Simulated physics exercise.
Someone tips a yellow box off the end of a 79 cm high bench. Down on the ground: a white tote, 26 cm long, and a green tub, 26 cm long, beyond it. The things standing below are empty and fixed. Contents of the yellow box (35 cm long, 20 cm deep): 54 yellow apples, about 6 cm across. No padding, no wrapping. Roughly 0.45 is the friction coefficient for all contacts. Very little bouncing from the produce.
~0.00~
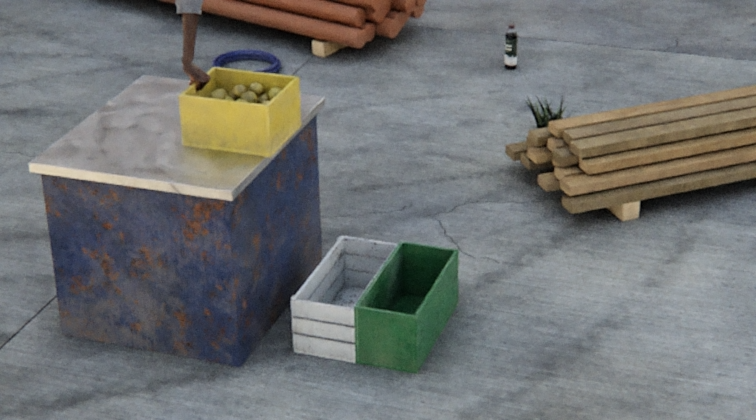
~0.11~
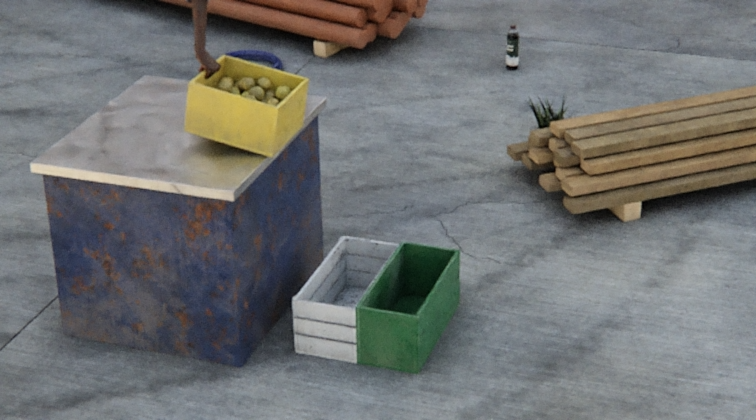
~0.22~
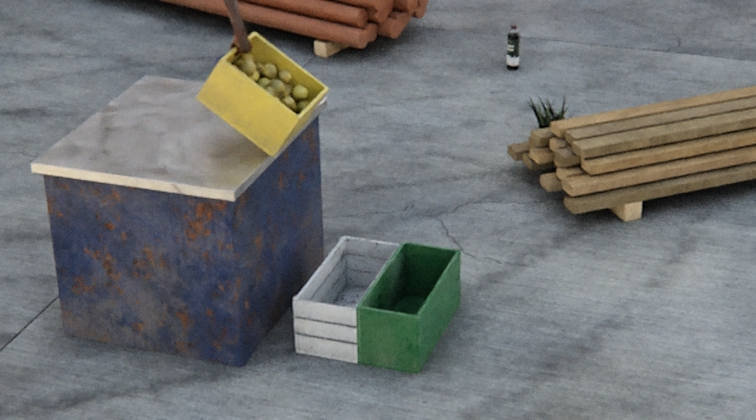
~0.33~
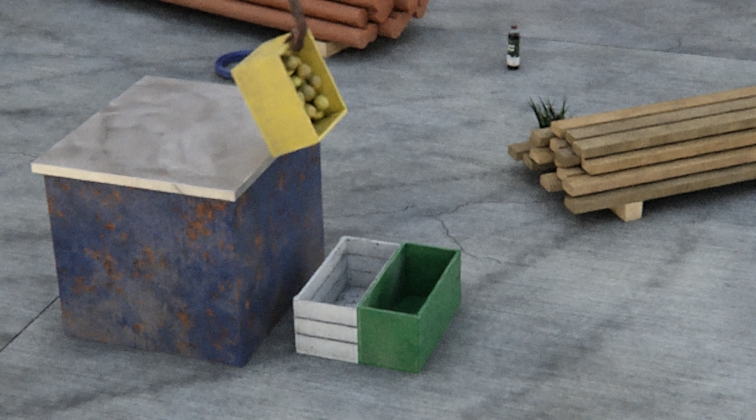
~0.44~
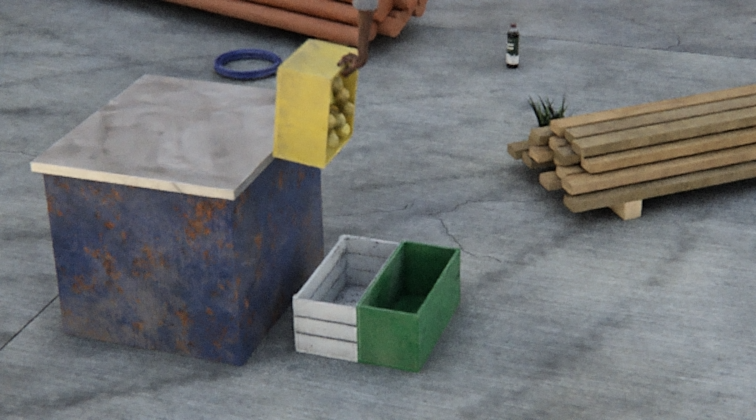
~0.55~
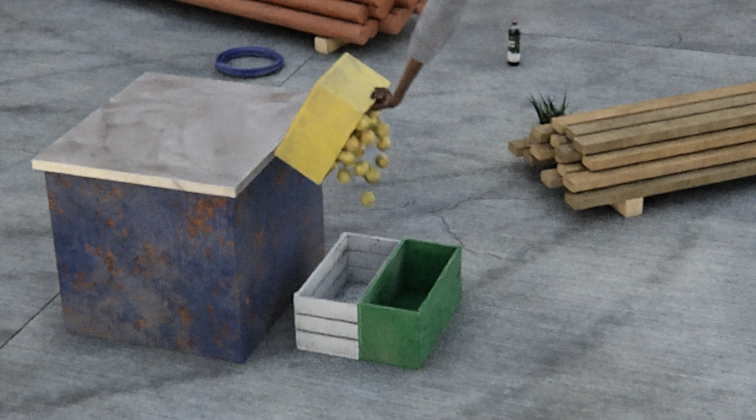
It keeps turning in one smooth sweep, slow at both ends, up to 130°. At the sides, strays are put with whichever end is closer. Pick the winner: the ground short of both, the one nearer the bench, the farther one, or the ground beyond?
The green tub, the far one.
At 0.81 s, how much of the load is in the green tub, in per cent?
Share: About 45 %.
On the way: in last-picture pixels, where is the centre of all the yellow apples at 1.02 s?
Look near pixel (418, 316).
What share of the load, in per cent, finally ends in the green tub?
Some 65 per cent of them.
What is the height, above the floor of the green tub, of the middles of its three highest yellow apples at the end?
I'd put it near 13 cm.
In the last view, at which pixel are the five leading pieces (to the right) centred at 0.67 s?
Somewhere near pixel (428, 193) of the last view.
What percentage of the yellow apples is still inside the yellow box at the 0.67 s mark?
That works out to some 15 percent of it.
After 0.67 s, tilt 130°; 9 still in the yellow box, 2 in the green tub and 43 in the air.
After 0.81 s, tilt 130°; 1 in the white tote, 25 in the green tub, 2 on the ground beyond the green tub and 26 in the air.
After 1.02 s, tilt 130°; 6 in the white tote, 31 in the green tub, 10 on the ground beyond the green tub and 7 in the air.
Final count (at 1.28 s), 6 in the white tote, 35 in the green tub and 13 on the ground beyond the green tub.
